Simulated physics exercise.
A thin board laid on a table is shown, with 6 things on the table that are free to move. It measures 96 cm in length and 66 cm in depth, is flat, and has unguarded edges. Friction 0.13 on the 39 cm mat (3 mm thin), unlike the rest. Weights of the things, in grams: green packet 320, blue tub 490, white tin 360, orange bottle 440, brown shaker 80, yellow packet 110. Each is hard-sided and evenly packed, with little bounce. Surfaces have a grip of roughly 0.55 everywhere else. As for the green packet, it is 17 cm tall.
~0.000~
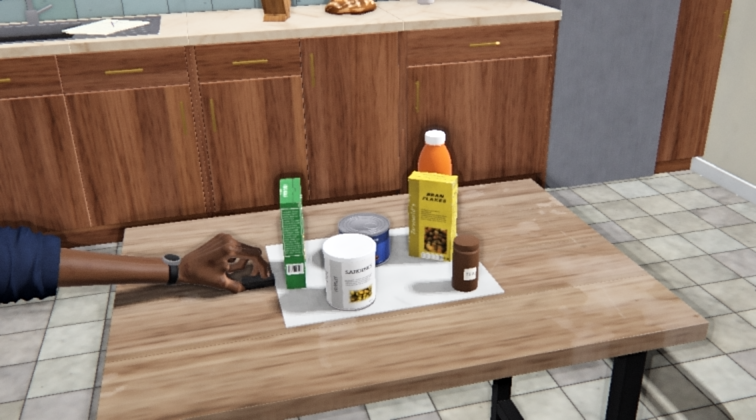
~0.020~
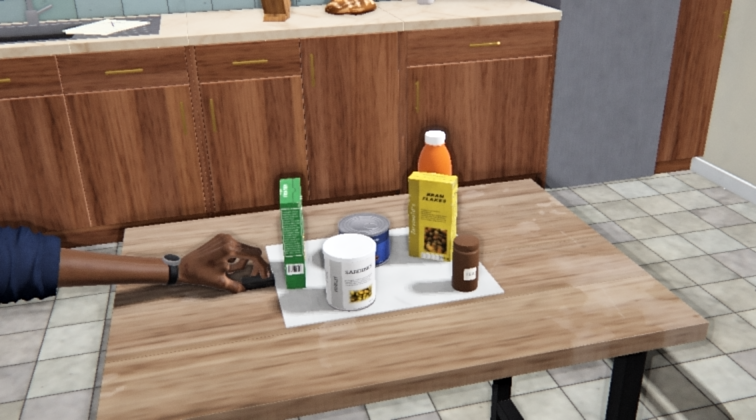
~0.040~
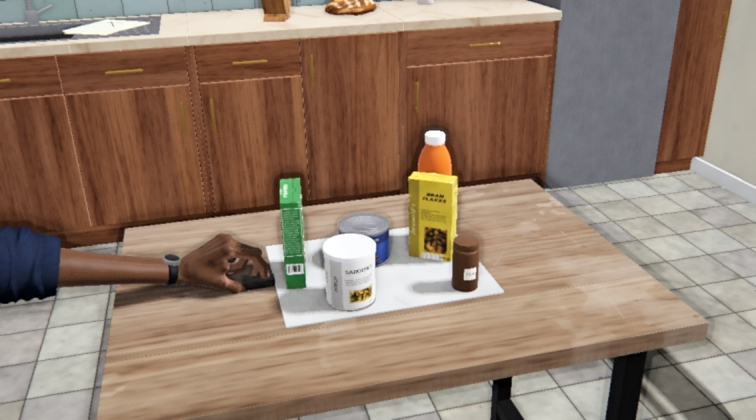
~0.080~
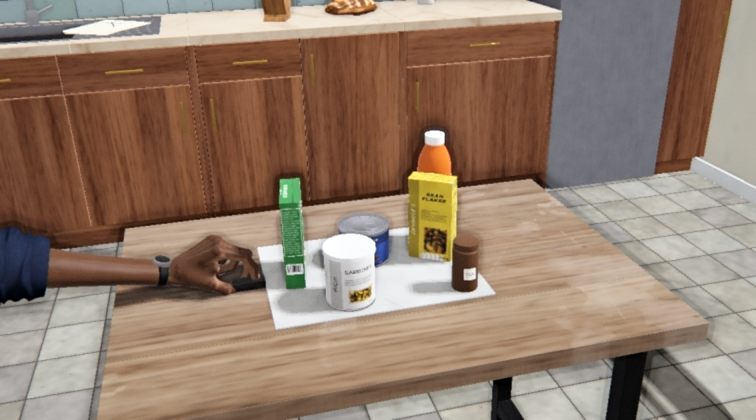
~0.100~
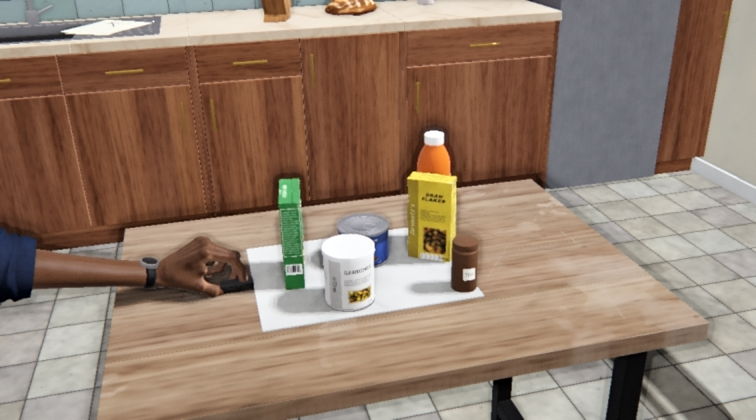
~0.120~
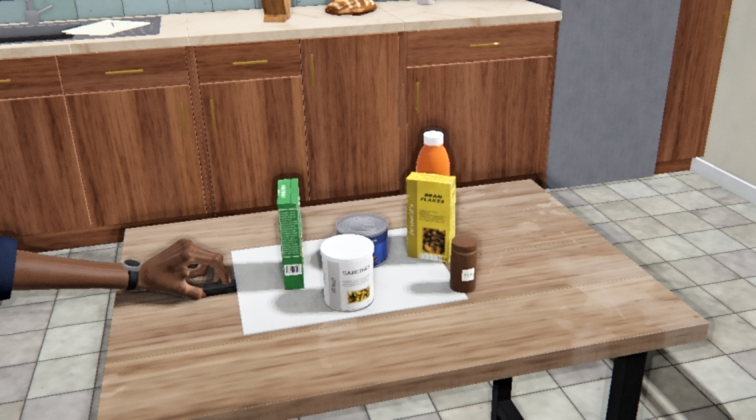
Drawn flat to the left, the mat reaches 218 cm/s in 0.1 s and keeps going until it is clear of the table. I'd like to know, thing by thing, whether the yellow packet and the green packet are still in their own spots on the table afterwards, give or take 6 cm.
As I see it, the yellow packet will barely budge. The green packet will travel past the limit.
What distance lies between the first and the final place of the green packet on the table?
Some 17 cm.
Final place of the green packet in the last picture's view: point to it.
It stops at about (212, 275).
After 0.22 s, 28 cm of pull; green packet slid 2 cm near (282, 235); blue tub slid 2 cm; orange bottle slid 2 cm.
After 0.42 s, 72 cm of pull; green packet leaning 14° near (258, 238); white tin slid 3 cm; blue tub slid 2 cm.
After 0.62 s, 98 cm of pull; green packet leaning 53° near (228, 250); white tin slid 3 cm; blue tub slid 2 cm.
At rest (1.3 s), tipped over on the table, green packet; the other 5 in place, give or take 6 cm. Seen from the same camera at the end, yellow packet near (427, 220), green packet near (211, 275).
